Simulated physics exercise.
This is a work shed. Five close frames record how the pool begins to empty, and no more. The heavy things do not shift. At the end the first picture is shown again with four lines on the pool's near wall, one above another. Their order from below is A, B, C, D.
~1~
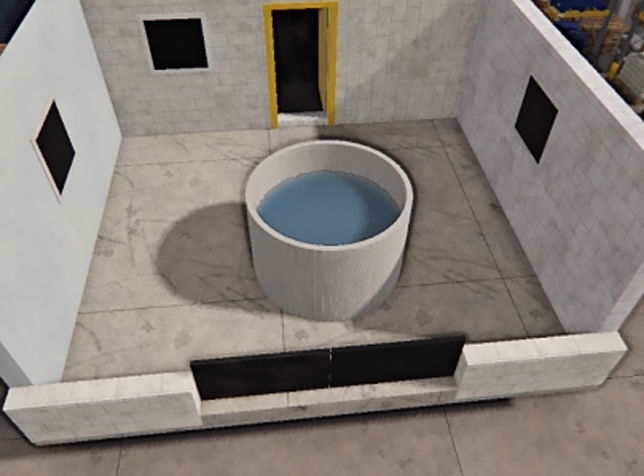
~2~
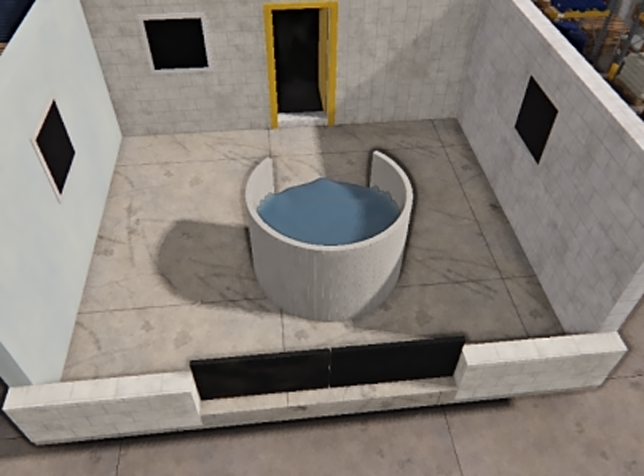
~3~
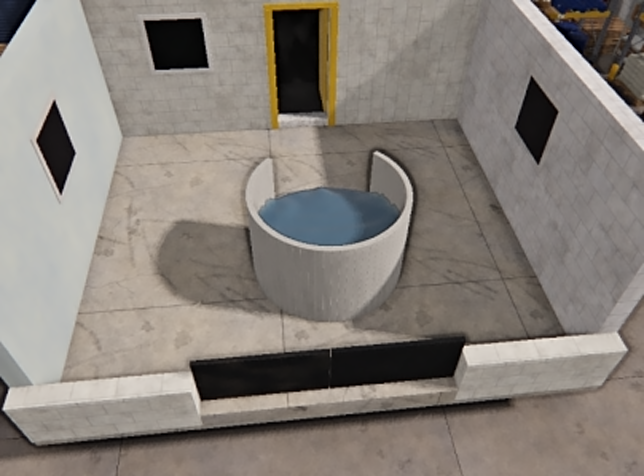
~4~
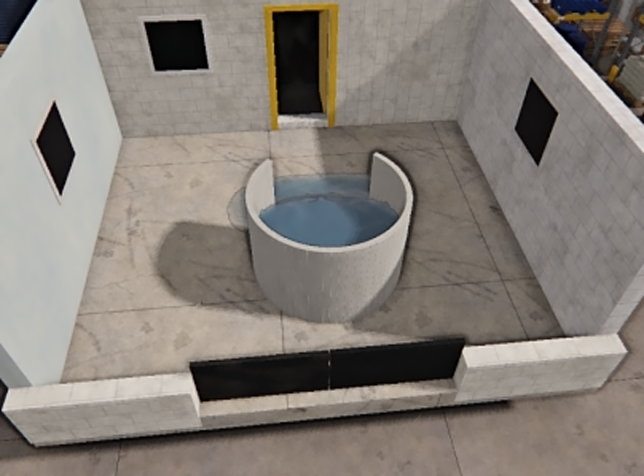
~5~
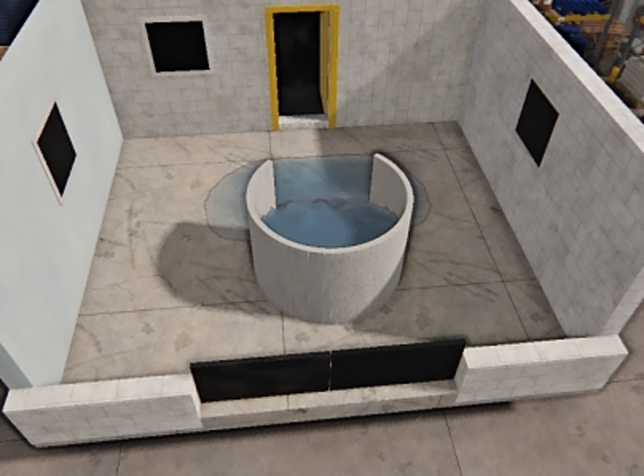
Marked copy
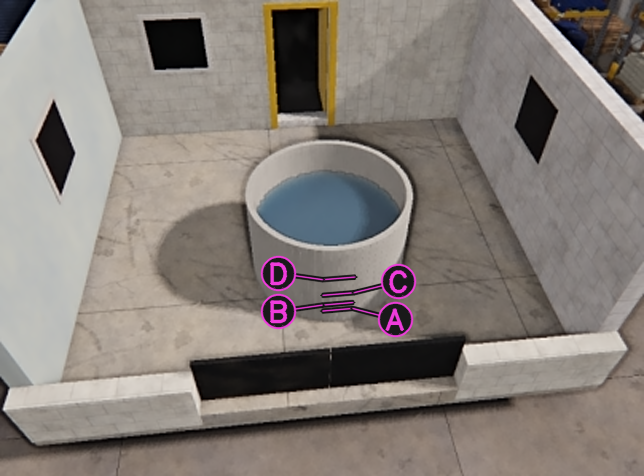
In a work shed with pale walls and a yellow doorway, a round pool of still water stands on the concrete floor. The back part of its wall disappears, leaving a gap facing the doorway, and water slips out behind it, then spreads in a thin sheet to the left and right.
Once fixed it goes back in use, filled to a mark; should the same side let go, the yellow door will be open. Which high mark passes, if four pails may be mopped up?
Take B.
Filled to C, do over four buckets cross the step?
Yes, that goes wrong.
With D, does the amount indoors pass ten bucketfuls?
Yes.
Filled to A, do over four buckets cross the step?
No, not at all.
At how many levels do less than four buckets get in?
Two.
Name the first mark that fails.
Mark C.
On the marked copy, A at (337, 309); B at (337, 303); C at (338, 294); D at (339, 278); from the bottom up A, B, C, D.
Choosing A, nothing gets over.
Choosing B, a bucket or two gets in.
Choosing C, about 8 bucketfuls get in.
Choosing D, dozens of bucketfuls pour in.
